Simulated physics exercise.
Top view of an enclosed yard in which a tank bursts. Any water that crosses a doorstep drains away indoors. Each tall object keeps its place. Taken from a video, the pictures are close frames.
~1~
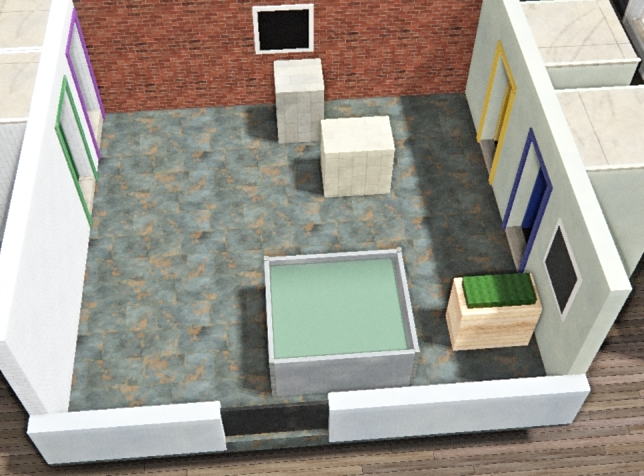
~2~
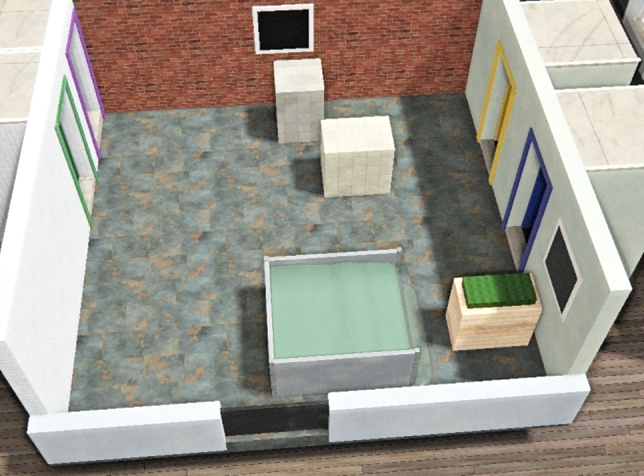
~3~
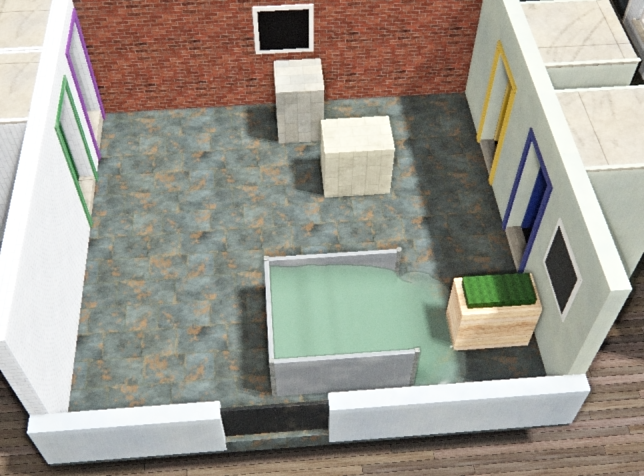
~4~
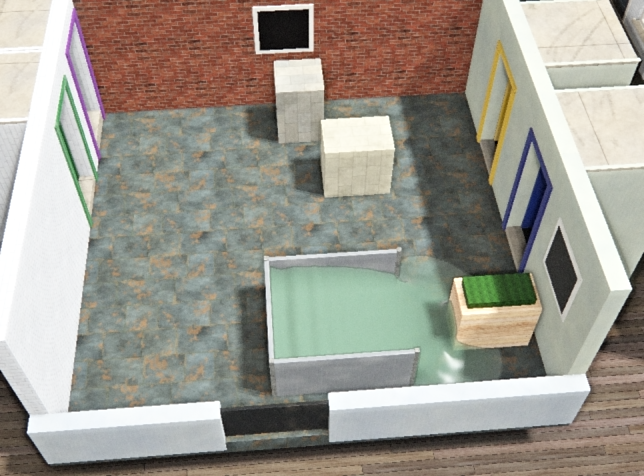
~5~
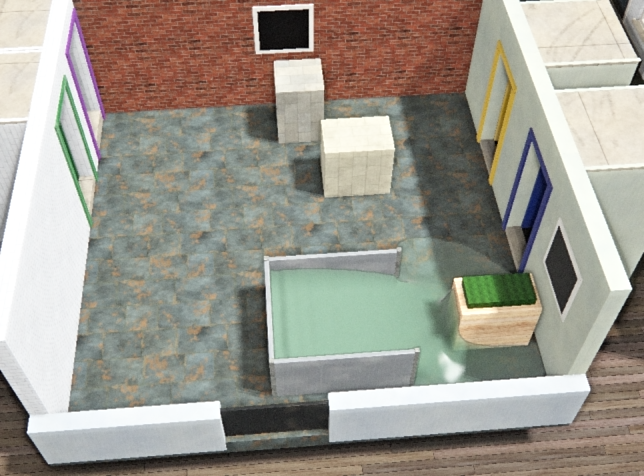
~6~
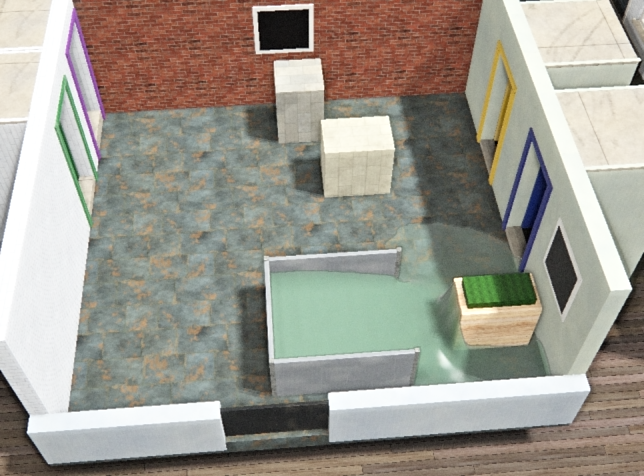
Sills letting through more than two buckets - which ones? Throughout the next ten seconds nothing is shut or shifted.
Sill by sill: Green door: Not more than two; yellow door: More than two; purple door: Not more than two; blue door: More than two.
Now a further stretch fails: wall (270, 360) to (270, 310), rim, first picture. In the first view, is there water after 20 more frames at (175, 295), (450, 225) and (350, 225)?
Point by point: Swamped, untouched and untouched.
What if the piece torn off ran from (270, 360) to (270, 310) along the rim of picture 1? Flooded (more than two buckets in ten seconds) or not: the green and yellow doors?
In that setup the green door keeps within bounds, but the yellow door keeps within bounds.
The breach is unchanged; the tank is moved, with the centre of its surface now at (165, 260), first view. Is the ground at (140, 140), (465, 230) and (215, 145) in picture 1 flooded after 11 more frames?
First spot bare, second swamped, third bare.
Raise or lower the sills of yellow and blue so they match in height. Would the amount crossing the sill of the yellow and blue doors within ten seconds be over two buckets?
You'll see the yellow door stays short and the blue door tops the limit.
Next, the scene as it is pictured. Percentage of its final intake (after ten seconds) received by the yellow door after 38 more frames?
Around 30 in a hundred.
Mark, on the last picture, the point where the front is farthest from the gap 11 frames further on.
At roughly (464, 94).
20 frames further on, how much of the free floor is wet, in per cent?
40 %.
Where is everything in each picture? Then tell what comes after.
In the first frame, still water in the tank at (338, 306).
In the second frame, the front is at (415, 387), out from the gap at (402, 321).
In the third frame, the front is at a hidden place, out from the gap at (401, 324).
In the fourth frame, water pours out at (401, 325) and has run to a hidden place.
In the fifth frame, the front is at a hidden place, out from the gap at (401, 326).
In the sixth frame, water pours out at (401, 326) and has run to (509, 249).
A moment on, water covers 15 % of the floor; the green door not reached, the yellow door wet at the sill, nothing in, the purple door not reached, the blue door over two buckets in.
Next, water covers 30 % of the floor; the green door not reached, the yellow door under two buckets in, the purple door not reached, the blue door far over two buckets in.
Then, water covers 40 % of the floor; the green door not reached, the yellow door under two buckets in, the purple door not reached, the blue door far over two buckets in.
Later, water covers 70 % of the floor; the green door wet at the sill, nothing in, the yellow door under two buckets in, the purple door wet at the sill, nothing in, the blue door far over two buckets in.
In the end, water covers 90 % of the floor; the green door wet at the sill, nothing in, the yellow door over two buckets in, the purple door wet at the sill, nothing in, the blue door far over two buckets in.
